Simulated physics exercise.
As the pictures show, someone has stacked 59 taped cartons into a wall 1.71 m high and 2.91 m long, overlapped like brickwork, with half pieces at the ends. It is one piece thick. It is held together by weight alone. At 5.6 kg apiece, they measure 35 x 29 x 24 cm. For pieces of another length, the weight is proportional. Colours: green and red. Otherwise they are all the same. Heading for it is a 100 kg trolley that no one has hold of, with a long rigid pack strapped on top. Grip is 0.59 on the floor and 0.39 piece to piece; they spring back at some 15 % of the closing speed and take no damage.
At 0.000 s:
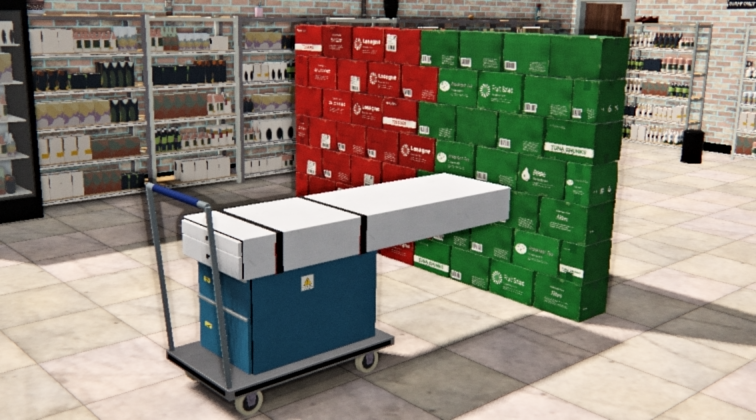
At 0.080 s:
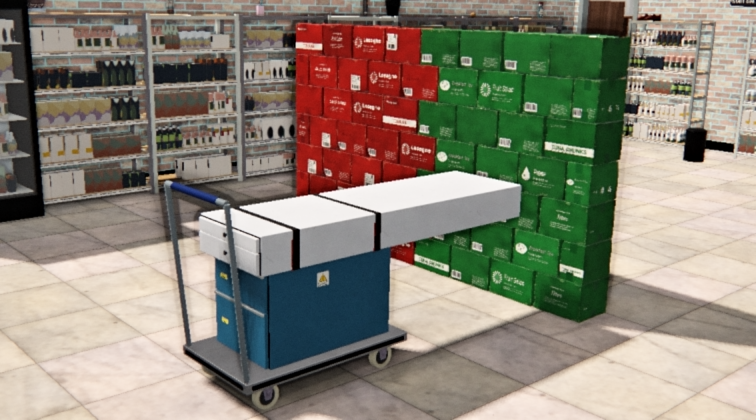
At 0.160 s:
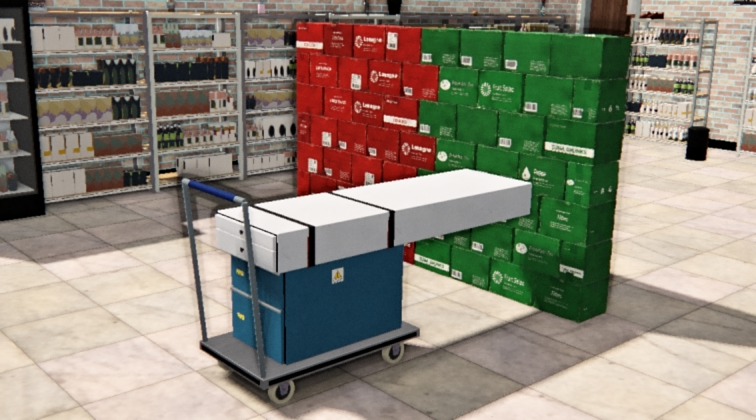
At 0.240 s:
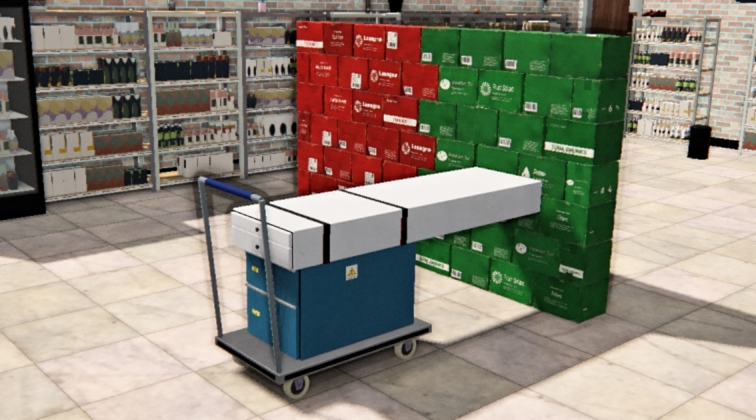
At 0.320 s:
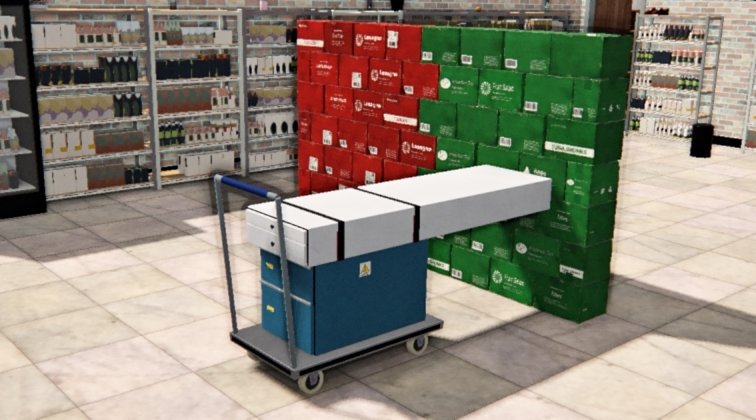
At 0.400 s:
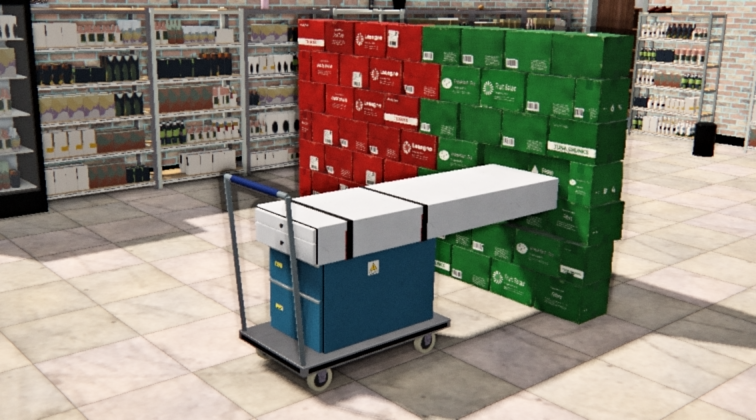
In a shop, a trolley loaded with long white boxes rolling right into a wall of red and green cartons, nudging some.
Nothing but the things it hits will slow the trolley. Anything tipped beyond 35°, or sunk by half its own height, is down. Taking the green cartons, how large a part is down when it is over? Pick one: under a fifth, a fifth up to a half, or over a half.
Under a fifth.
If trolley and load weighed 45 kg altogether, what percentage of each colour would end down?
You'd get green 0 and red 0 percent.
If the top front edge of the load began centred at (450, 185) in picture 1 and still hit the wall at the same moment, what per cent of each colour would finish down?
Down at the end: Green 70 per cent, red 10 per cent.
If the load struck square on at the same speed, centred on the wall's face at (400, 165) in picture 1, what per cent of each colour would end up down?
Result - green: 0 %; red: 0 %.
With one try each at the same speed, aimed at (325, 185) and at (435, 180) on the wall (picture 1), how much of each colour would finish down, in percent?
For green it's 0 then 0 per cent, for red 0 then 0 per cent.
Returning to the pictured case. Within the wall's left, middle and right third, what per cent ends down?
Going left to right, I get 0, 0 and 0 percent.
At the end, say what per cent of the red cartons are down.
Share down, red: 0 percent.
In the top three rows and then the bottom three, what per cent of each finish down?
The top part comes to 0 per cent, the bottom part to 0 per cent.
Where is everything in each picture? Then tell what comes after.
In the first picture (places mark the middle of the side facing us; the camera moves round a little), load (504, 198) 38 cm short of the wall; top green carton (439, 49); top red carton (336, 42); nothing disturbed.
In the second picture, load (515, 196) 28 cm short of the wall; top green carton (439, 48).
In the third picture, load (525, 194) 18 cm short of the wall; top green carton (439, 47).
In the fourth picture, load (535, 192) 9 cm short of the wall; top green carton (439, 47).
In the fifth picture, load (545, 189) just touching; top green carton (439, 46).
In the sixth picture, load (552, 189) 7 cm into the wall's line; top green carton (440, 46); top red carton (338, 38); 7 disturbed, none down.
After 0.46 s, load 9 cm past the wall's line, still rolling; none of the 28 green cartons down (0 of 59 in all colours); top green carton unmoved.
After 0.56 s, load 12 cm past the wall's line, still rolling; none of the 28 green cartons down (0 of 59 in all colours); top green carton shifted 20 mm.
After 1.00 s, load 12 cm past the wall's line, still rolling; none of the 28 green cartons down (0 of 59 in all colours); top green carton shifted 39 mm.
After 1.36 s, load 8 cm past the wall's line, still rolling; none of the 28 green cartons down (0 of 59 in all colours); top green carton unmoved.
At rest (1.8 s), load 52 mm past the wall's line, stopped; none of the 28 green cartons down (0 of 59 in all colours); top green carton unmoved; top red carton unmoved. That is 0 per cent. As the last picture would show them, middles, top green carton near (456, 45), top red carton near (353, 37).
